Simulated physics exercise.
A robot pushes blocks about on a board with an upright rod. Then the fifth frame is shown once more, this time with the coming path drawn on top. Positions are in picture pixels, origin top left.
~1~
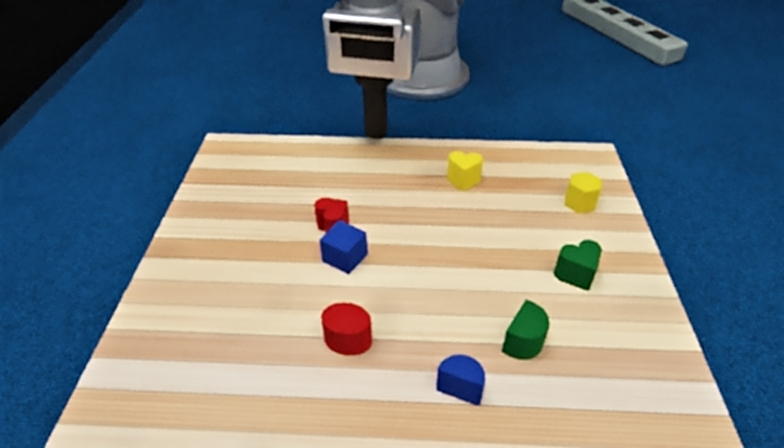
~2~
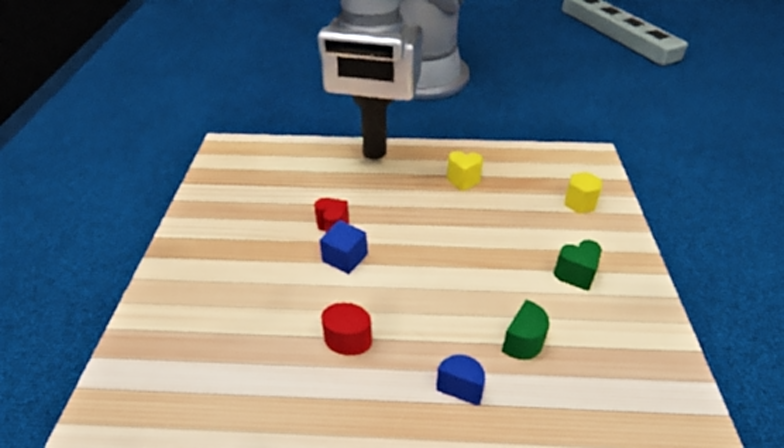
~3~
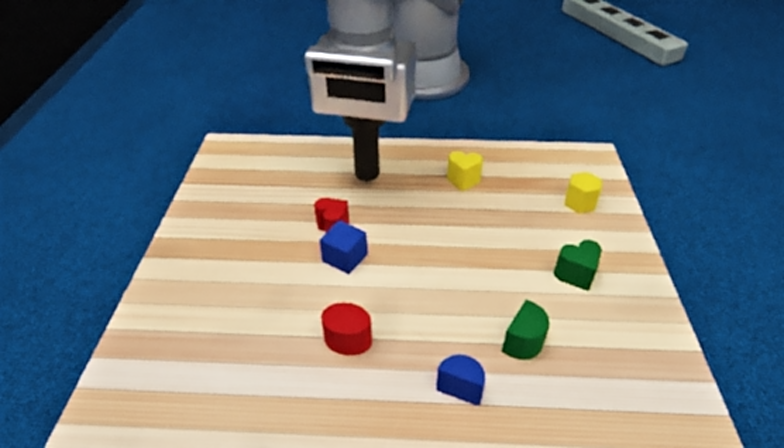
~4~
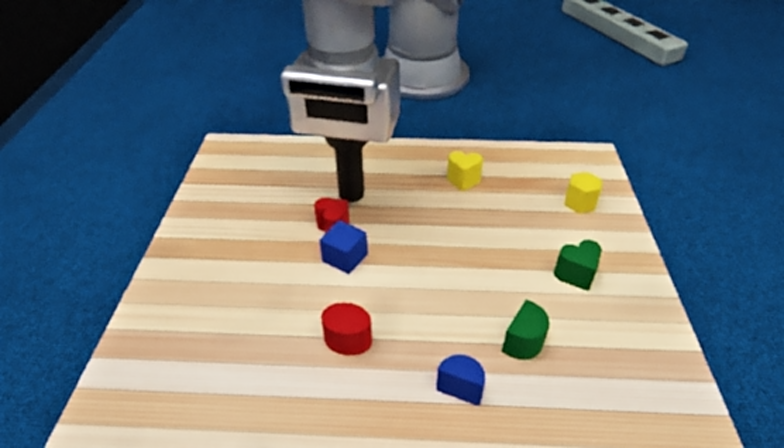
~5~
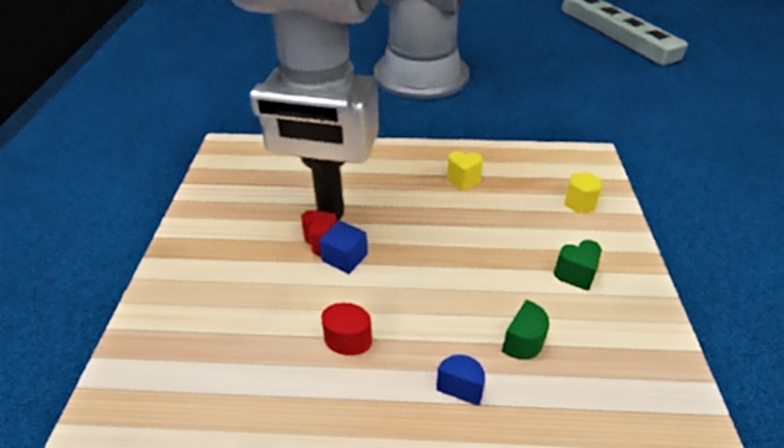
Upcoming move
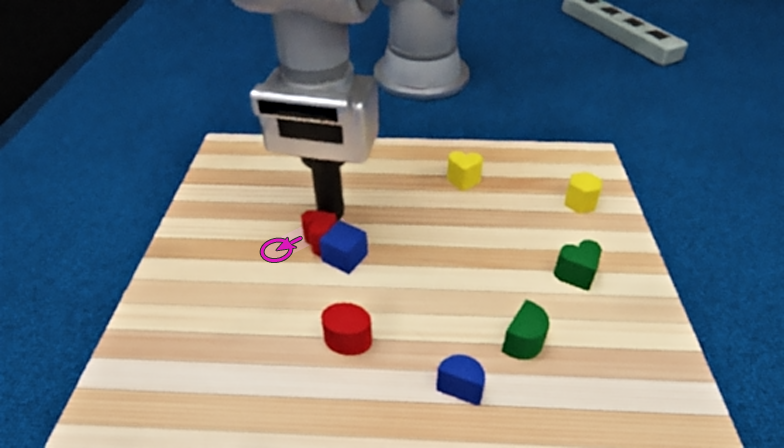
We see a robot arm lower its dark rod over a striped wooden board of coloured blocks, moving toward the viewer and slightly left, then push the red heart a short way down and left beside the still blue block.
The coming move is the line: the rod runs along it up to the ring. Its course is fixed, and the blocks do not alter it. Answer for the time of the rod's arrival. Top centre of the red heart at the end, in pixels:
Its top middle will sit at (298, 239).
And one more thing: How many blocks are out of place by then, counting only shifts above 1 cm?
A single block is moved.
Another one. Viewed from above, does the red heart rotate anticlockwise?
Yes, I think so.
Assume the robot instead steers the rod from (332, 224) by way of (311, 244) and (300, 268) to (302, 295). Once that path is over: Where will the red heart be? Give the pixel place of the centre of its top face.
Pixel (271, 290).
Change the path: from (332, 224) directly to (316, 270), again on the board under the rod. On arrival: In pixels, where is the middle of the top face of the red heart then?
Its top middle is near (286, 263).
The line goes straight from (332, 224) to (277, 250).
What follows on the original path. Halfway along, rod at (302, 228); red heart at (301, 234), turned 35° anticlockwise.
At the end, rod at (275, 241); red heart at (298, 239), turned 50° anticlockwise; blue four-sided block unmoved.
